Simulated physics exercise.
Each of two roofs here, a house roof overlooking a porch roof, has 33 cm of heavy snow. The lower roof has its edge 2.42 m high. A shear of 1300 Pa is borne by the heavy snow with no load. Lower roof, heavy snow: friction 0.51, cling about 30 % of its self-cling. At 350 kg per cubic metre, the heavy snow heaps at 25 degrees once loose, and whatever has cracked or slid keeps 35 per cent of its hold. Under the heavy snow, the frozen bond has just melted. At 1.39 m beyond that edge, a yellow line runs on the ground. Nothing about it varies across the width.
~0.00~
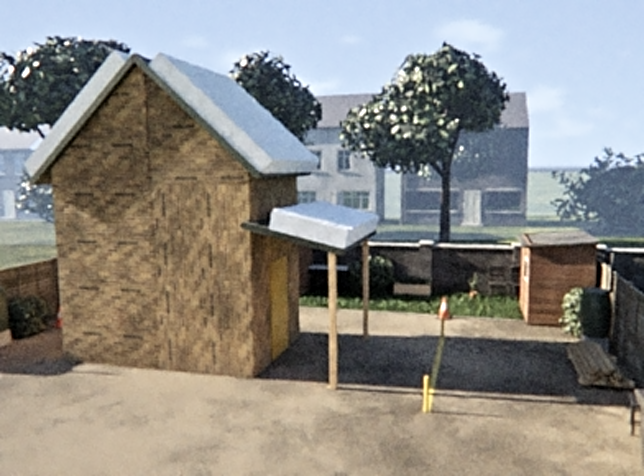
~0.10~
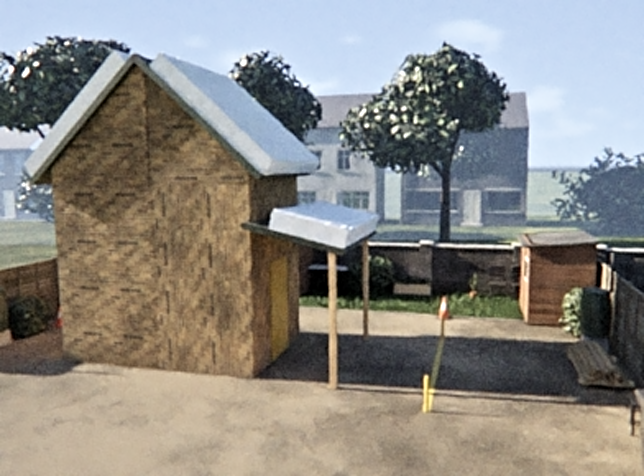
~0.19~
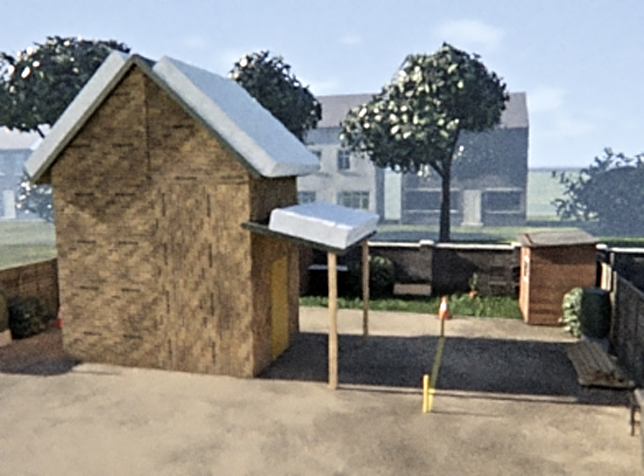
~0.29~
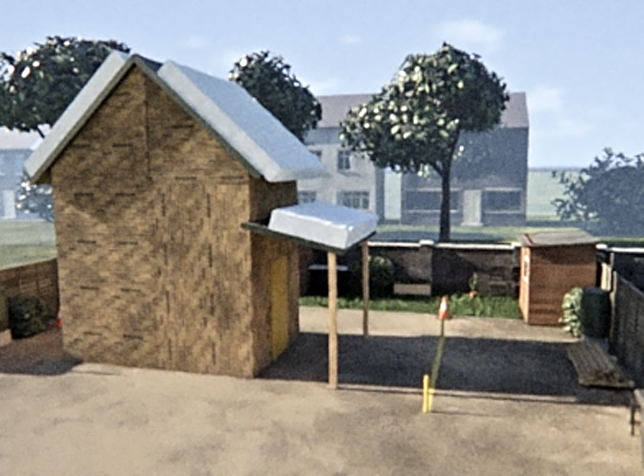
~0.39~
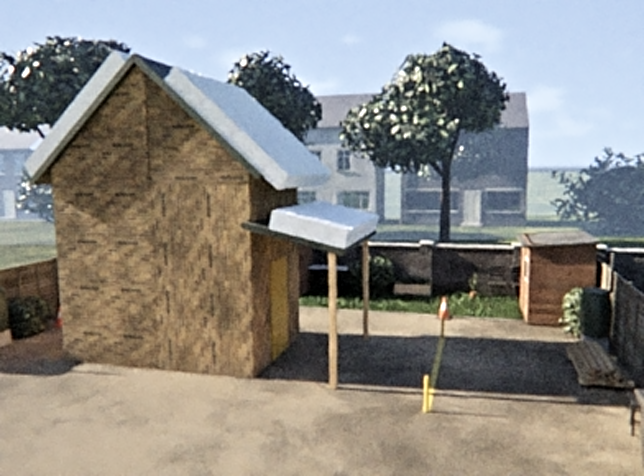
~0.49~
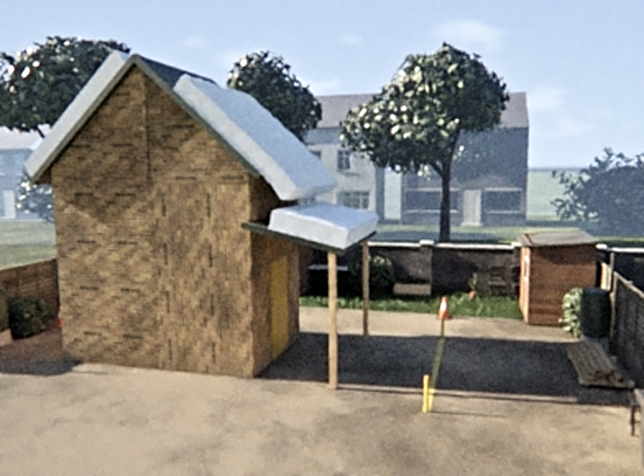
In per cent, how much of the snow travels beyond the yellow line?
Something like 35 %.
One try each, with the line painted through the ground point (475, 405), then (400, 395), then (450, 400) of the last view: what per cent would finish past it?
The three tries give 14 %, 50 % and 25 % in turn.
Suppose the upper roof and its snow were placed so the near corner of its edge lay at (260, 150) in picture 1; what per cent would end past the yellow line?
It would then be around 50 percent.
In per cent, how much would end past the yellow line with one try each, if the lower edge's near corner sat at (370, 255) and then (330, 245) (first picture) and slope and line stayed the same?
20 %, then 40 %.
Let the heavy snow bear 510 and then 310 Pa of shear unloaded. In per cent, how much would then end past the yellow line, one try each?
Result: 55 % for the first case, 55 % for the second.
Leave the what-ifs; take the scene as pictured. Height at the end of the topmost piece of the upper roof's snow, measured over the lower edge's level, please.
Height above lower edge: Approx. 0.5 m.
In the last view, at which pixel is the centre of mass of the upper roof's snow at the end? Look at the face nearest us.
Centre: Approx. (426, 373) px, near face.
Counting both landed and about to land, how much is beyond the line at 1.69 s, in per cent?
I'd put it at close to 14 in a hundred.
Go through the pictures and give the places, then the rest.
In the first frame, front end of the heavy snow at (262, 166).
In the second frame, front end of the heavy snow at (263, 167), its middle shifted 2.3 cm, 1 % of it past the upper edge, in one piece.
In the third frame, front end of the heavy snow at (266, 170), its middle shifted 9.3 cm, 4 % of it past the upper edge, in one piece.
In the fourth frame, front end of the heavy snow at (270, 169), its middle shifted 22 cm, 8 % of it past the upper edge, in one piece.
In the fifth frame, front end of the heavy snow at (277, 174), its middle shifted 39 cm, 15 % of it past the upper edge, in one piece.
In the sixth frame, front end of the heavy snow at (286, 182), its middle shifted 62 cm, 23 % of it past the upper edge, in one piece.
By 1.04 s, none is below the lower edge and 0 % is past the line.
By 1.69 s, 46 % is below the lower edge and 15 % is past the line.
By 2.35 s, 67 % is below the lower edge and 34 % is past the line.
By 3.00 s, 68 % is below the lower edge and 34 % is past the line.
By 5.10 s, at the end, 76 % is below the lower edge and 35 % is past the line.
